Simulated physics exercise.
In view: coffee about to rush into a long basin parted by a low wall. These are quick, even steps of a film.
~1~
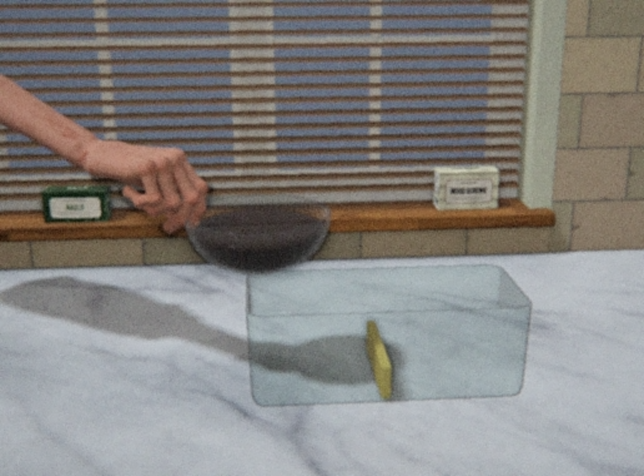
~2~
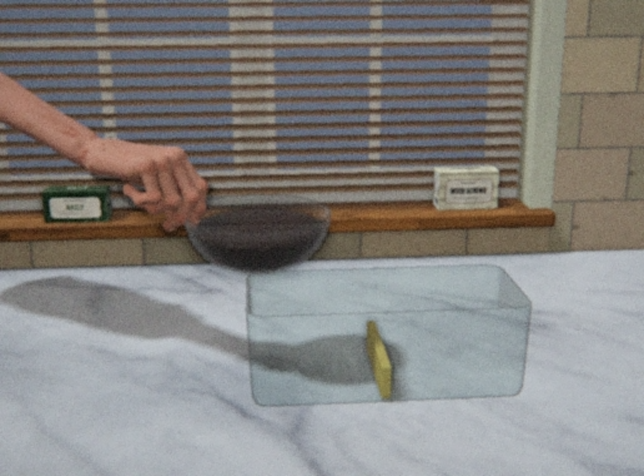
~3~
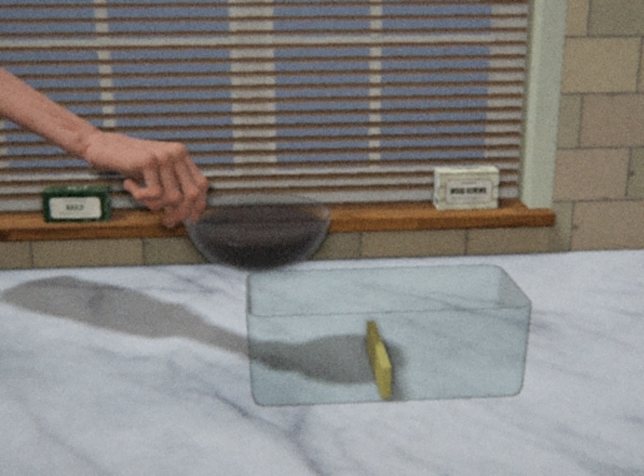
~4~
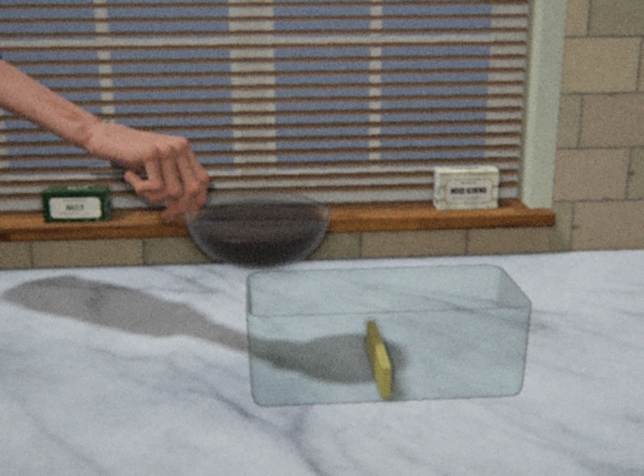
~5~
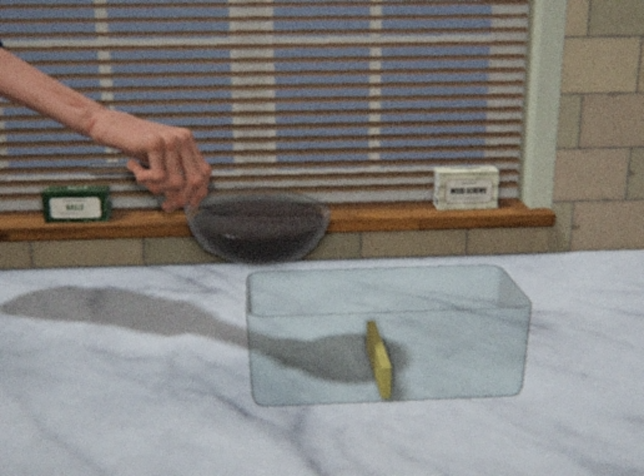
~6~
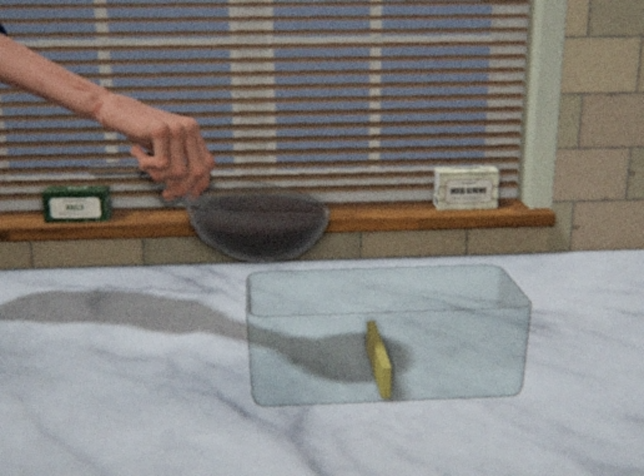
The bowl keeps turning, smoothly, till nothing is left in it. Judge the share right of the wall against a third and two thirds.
The share right of the wall is over two thirds.
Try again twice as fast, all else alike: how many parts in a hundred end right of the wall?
Some 65 per cent.
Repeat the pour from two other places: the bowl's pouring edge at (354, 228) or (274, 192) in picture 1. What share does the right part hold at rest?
About 90 and 40 per cent.
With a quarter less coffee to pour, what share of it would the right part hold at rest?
Close to 90 per cent.
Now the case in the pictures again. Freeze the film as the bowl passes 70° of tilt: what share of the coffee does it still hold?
Roughly 40 in a hundred.
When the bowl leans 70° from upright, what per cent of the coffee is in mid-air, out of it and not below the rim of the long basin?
Some 45 per cent.
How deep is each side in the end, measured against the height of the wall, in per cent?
Near 10 on the left, 60 on the right.
A moment on, the bowl is tipped part way and 38 per cent is still to pour, 4 is left of the wall and 12 right of it.
Next, the bowl is tipped right over and 0 per cent is still to pour, 8 is left of the wall and 86 right of it.
Then the bowl is tipped right over and 0 per cent is still to pour, 11 is left of the wall and 88 right of it.
Later the bowl is tipped right over and 0 per cent is still to pour, 11 is left of the wall and 88 right of it.
Finally, 11 per cent lies left of the wall, 88 right of it and 1 outside.
